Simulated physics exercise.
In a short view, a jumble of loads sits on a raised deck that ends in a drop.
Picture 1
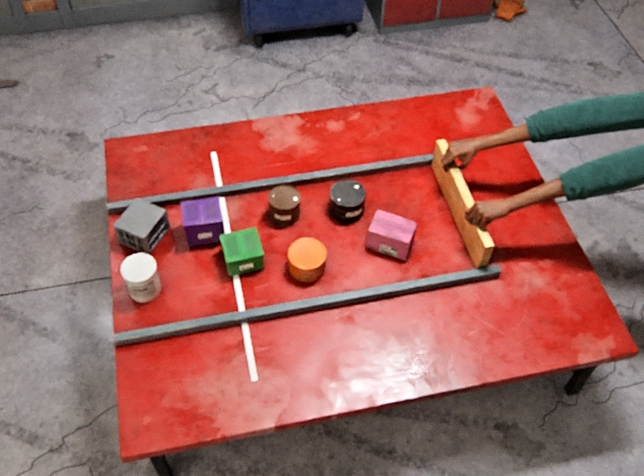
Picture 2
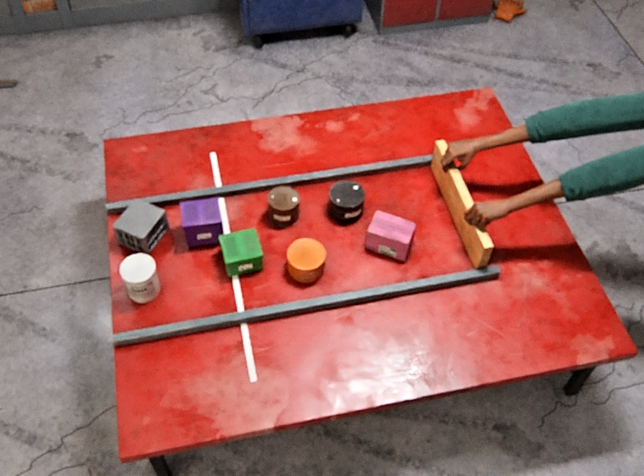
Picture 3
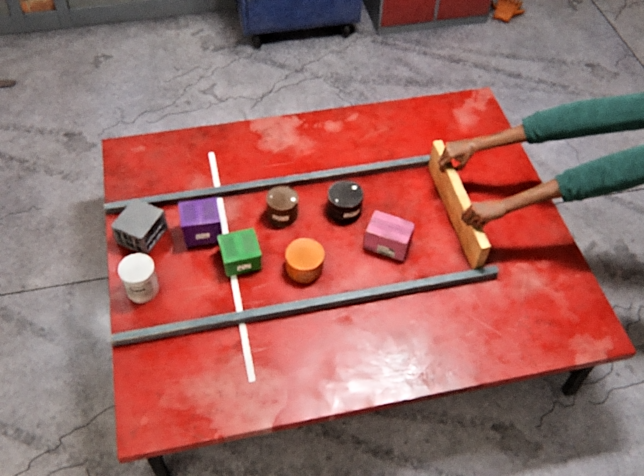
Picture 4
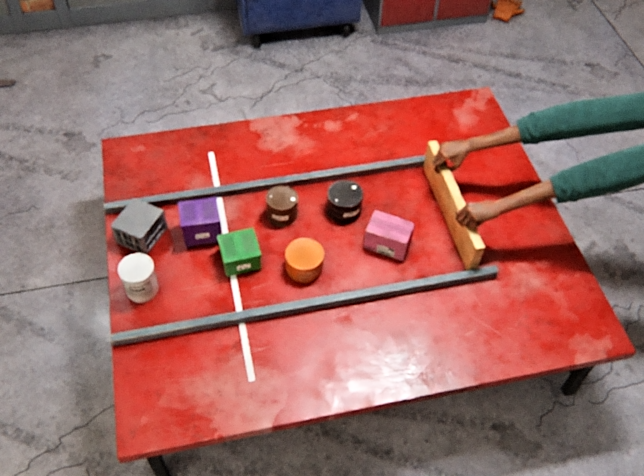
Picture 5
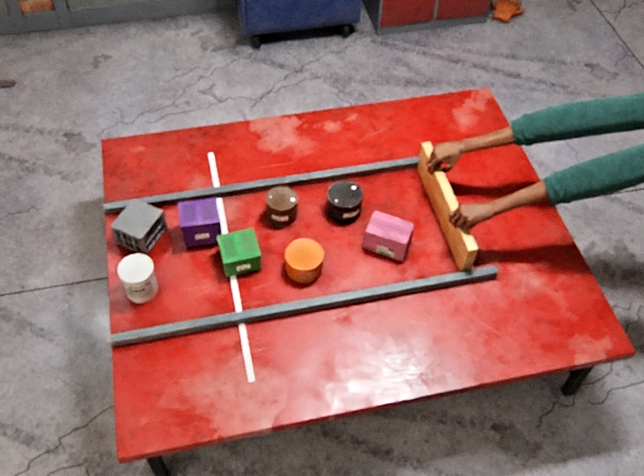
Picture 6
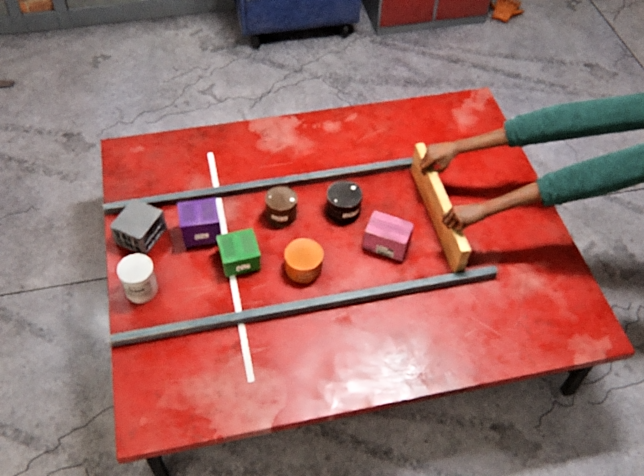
Two hands slide a wooden plank slightly left between rails toward still, colorful blocks and cylinders.
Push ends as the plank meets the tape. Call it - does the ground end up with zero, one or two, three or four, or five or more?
The ground ends up with zero.
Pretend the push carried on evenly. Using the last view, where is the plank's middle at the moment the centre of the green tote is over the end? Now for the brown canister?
Around (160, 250) first and around (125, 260) second.
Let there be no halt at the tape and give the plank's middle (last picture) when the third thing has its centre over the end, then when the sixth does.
At the first moment about (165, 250), at the next about (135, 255).
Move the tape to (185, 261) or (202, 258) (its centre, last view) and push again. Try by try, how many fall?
The first try gives 1, the second gives 0.
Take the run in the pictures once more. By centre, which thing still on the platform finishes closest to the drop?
Foremost: The grey crate.
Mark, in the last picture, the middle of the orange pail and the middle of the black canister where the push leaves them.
Orange pail: About (216, 290); black canister: About (205, 221).
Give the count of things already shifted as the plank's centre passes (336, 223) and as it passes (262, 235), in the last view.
4 and 6.
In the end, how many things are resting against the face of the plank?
That would be 3 of them.
A little later, none off yet; white pail at rest near (139, 279); grey crate at rest near (139, 227); purple tote at rest near (200, 223).
Next, none off yet; white pail at rest near (139, 279); grey crate at rest near (139, 227); purple tote shifted a little near (184, 226).
When it is over, the number that fall off is zero.
